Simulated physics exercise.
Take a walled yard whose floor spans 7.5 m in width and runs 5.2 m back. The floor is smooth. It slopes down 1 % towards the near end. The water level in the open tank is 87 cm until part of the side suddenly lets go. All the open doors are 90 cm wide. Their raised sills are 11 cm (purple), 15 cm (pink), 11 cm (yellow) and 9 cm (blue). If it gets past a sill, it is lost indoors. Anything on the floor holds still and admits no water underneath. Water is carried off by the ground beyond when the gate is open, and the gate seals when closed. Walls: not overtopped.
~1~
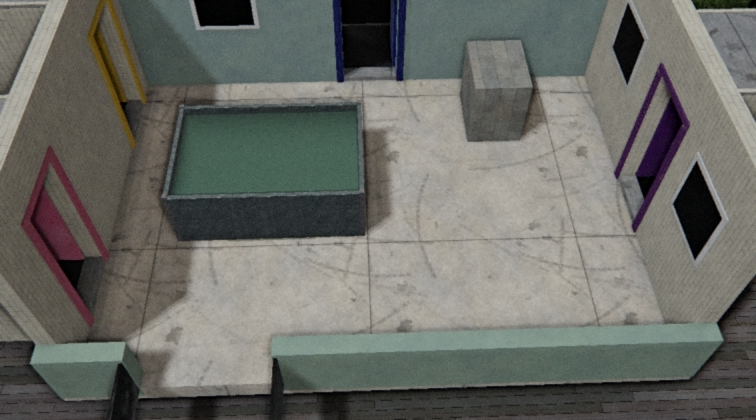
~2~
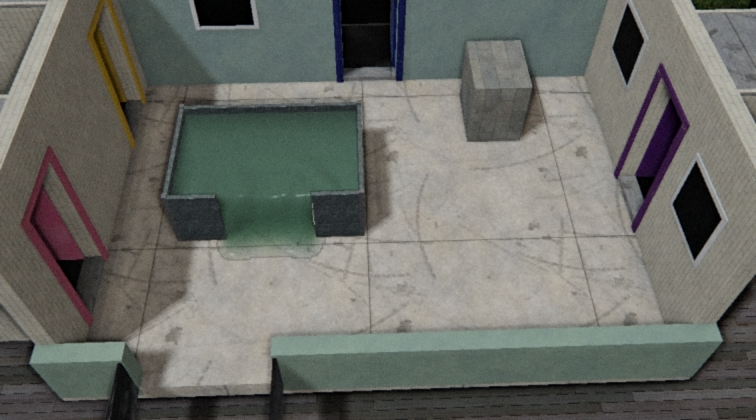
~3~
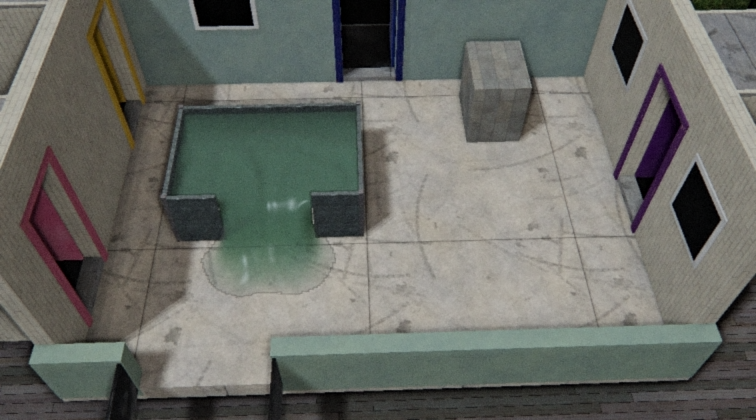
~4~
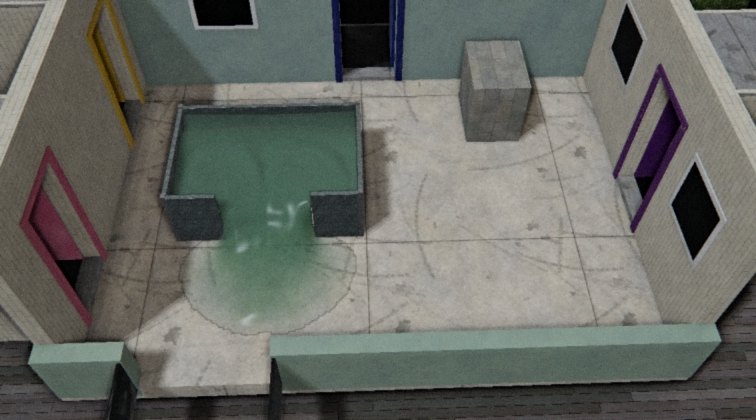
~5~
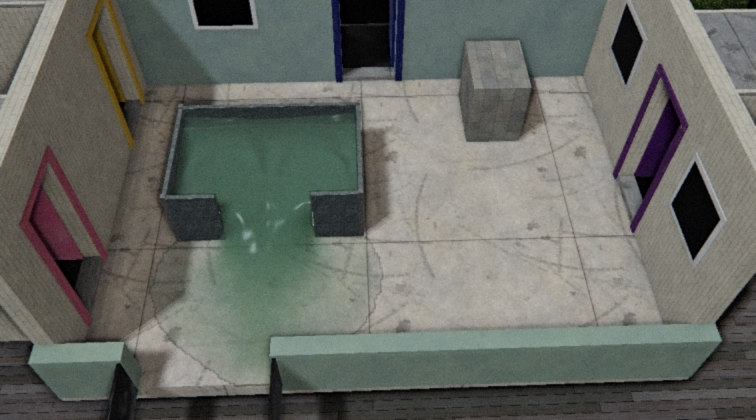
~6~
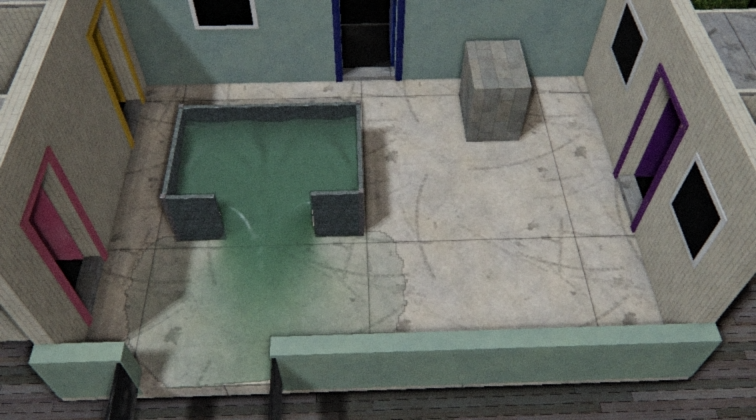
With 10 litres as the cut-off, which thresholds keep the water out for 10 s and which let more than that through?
In order: Purple door: The total remains smaller than the cap; pink door: The total remains smaller than the cap; yellow door: The total remains smaller than the cap; blue door: The total remains smaller than the cap.
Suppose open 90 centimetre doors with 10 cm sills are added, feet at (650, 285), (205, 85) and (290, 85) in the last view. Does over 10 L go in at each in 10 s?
Result in order - more than that, not enough, not enough.
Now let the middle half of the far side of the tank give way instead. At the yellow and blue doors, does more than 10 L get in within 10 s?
Well, against that limit, at yellow it's too much, and at blue it's too much.
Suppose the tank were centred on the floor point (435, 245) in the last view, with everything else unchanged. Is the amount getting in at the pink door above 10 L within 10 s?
Then: Pink above.
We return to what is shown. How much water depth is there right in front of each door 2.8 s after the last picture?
Depths: Purple door 11 cm, pink door 4 cm, yellow door 0 cm, blue door 0 cm.
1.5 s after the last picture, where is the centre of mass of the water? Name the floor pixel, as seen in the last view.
The water's centre is around (292, 238).
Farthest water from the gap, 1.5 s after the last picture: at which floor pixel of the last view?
(661, 352).
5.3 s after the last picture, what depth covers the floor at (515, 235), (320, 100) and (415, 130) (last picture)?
Roughly 2, 0, 0 cm.
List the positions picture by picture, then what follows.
In the first frame, the open tank at (268, 151) is whole and still, 87 cm deep.
In the second frame, water pours out at (269, 223) and has run 0.7 m, to (224, 249); typically 14 cm deep outside, 87 cm at the open tank's back.
In the third frame, water pours out at (269, 224) and has run 1.0 m, to (224, 285); typically 15 cm deep outside, 84 cm at the open tank's back.
In the fourth frame, water pours out at (269, 225) and has run 1.5 m, to (292, 326); typically 11 cm deep outside, 75 cm at the open tank's back.
In the fifth frame, the front is at a hidden place, 2.3 m from the gap at (269, 225); 5.0 m2 of floor is under water; 74 cm left at the back of the open tank.
In the sixth frame, water pours out at (269, 223) and has run 2.5 m, to a hidden place; typically 6 cm deep outside, 70 cm at the open tank's back.
Then, 0.7 s after the last picture water covers 20 % of the floor and is deepest (48 cm) near (295, 364); purple door not reached, pink door 5 cm at the sill, 0 L in, yellow door not reached, blue door not reached.
Then, 1.5 s after the last picture water covers 35 % of the floor and is deepest (36 cm) near (295, 364); purple door not reached, pink door 9 cm at the sill, 0 L in, yellow door not reached, blue door not reached.
Then, 2.8 s after the last picture water covers 50 % of the floor and is deepest (26 cm) near (295, 364); purple door 11 cm at the sill, 0 L in, pink door 4 cm at the sill, 0 L in, yellow door not reached, blue door not reached.
Then, 5.3 s after the last picture water covers 70 % of the floor and is deepest (16 cm) near (295, 364); purple door 8 cm at the sill, 0 L in, pink door 4 cm at the sill, 0 L in, yellow door 4 cm at the sill, 0 L in, blue door not reached.
Then, 9.3 s after the last picture water covers 95 % of the floor and is deepest (10 cm) near (586, 189); purple door 6 cm at the sill, 0 L in, pink door 2 cm at the sill, 0 L in, yellow door 3 cm at the sill, 0 L in, blue door 2 cm at the sill, 0 L in.
